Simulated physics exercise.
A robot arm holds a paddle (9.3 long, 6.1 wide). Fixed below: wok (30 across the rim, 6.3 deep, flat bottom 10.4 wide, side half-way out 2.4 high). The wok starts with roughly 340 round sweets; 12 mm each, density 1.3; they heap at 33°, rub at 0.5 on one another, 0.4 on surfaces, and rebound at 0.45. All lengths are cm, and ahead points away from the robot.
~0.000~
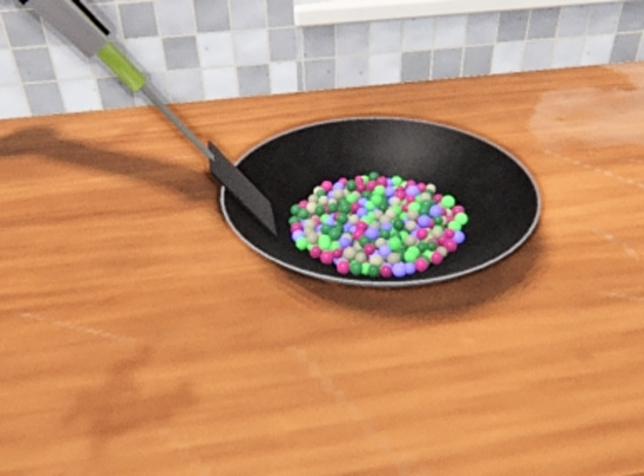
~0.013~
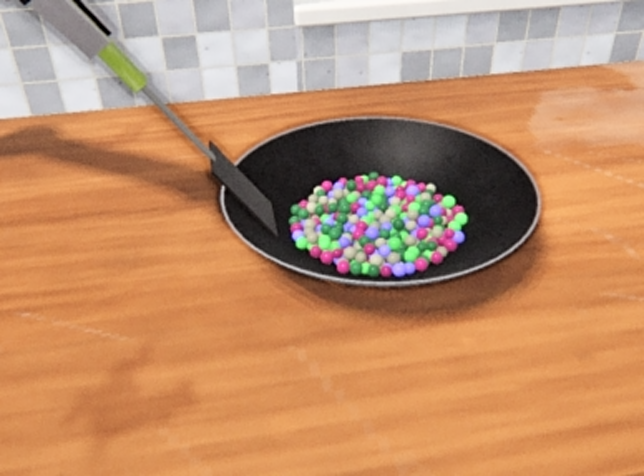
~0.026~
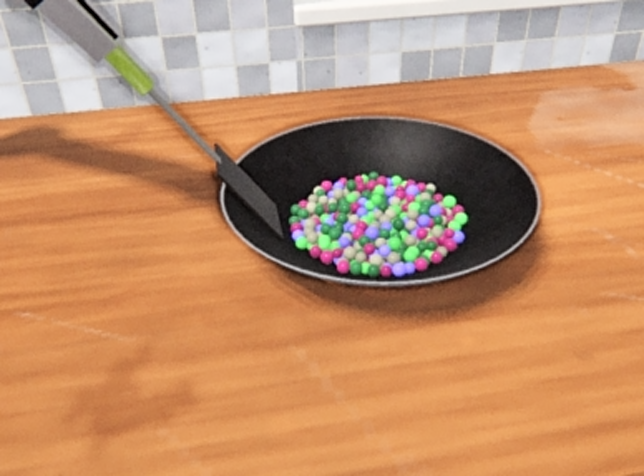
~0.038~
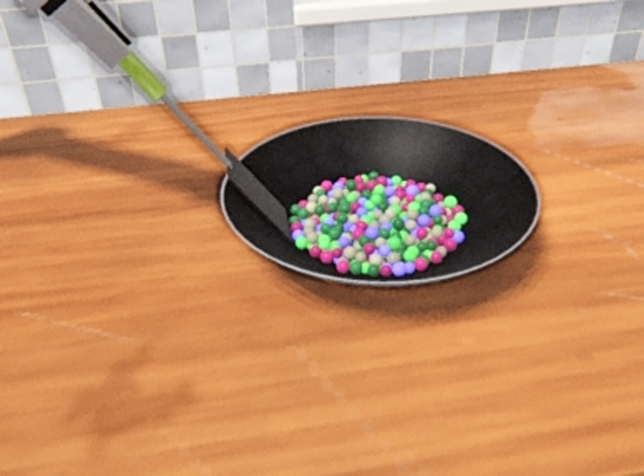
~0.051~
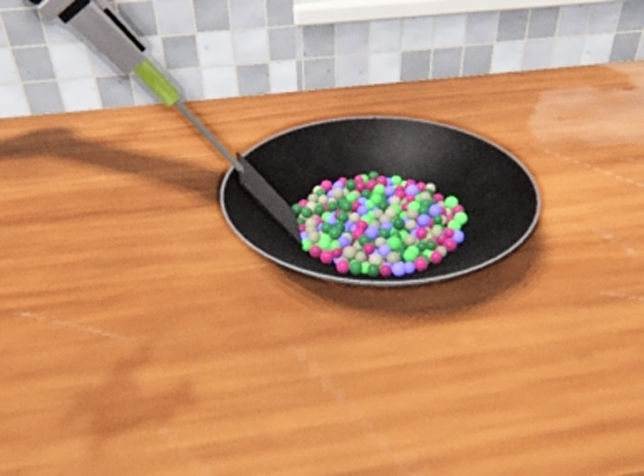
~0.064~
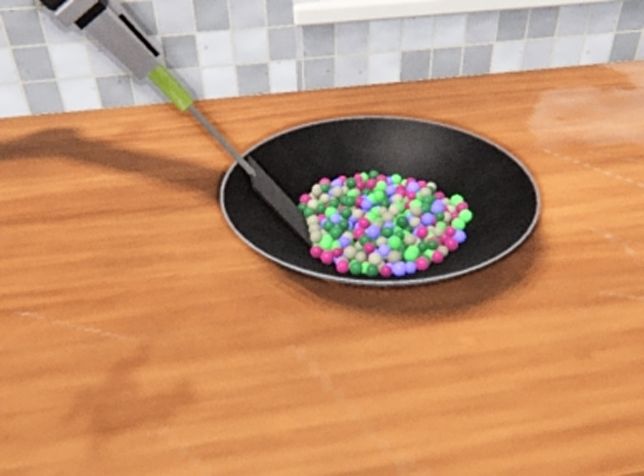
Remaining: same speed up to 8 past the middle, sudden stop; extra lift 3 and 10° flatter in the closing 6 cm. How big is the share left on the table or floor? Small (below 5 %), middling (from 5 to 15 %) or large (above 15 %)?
Share on the table or floor: Middling (from 5 to 15 %).
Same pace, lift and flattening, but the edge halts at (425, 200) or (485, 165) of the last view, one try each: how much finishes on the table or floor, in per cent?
Some 0 and 20 per cent.
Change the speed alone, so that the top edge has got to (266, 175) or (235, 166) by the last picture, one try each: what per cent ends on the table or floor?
About 20 and 0 per cent.
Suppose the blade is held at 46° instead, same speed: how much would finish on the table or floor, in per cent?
Then about 10 per cent.
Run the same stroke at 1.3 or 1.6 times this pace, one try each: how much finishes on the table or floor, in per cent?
Some 25 and 20 per cent.
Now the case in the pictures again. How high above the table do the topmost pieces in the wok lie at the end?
Some 6.5 cm.
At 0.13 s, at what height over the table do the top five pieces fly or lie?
Roughly 6 cm.
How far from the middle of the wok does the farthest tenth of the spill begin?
About 35 cm.
After 0.13 s, sloping 56°, highest piece 7 above the table; 338 in the wok.
After 0.20 s, sloping 53°, highest piece 8 above the table; 338 in the wok.
After 0.43 s, sloping 46°, highest piece 9 above the table; 313 in the wok, 18 on the table or floor, 7 on the blade or in flight.
After 1.48 s, sloping 46°, highest piece 6 above the table; 312 in the wok, 26 on the table or floor.
At rest, 312 in the wok, 26 on the table or floor. That is 8 % on the table or floor.
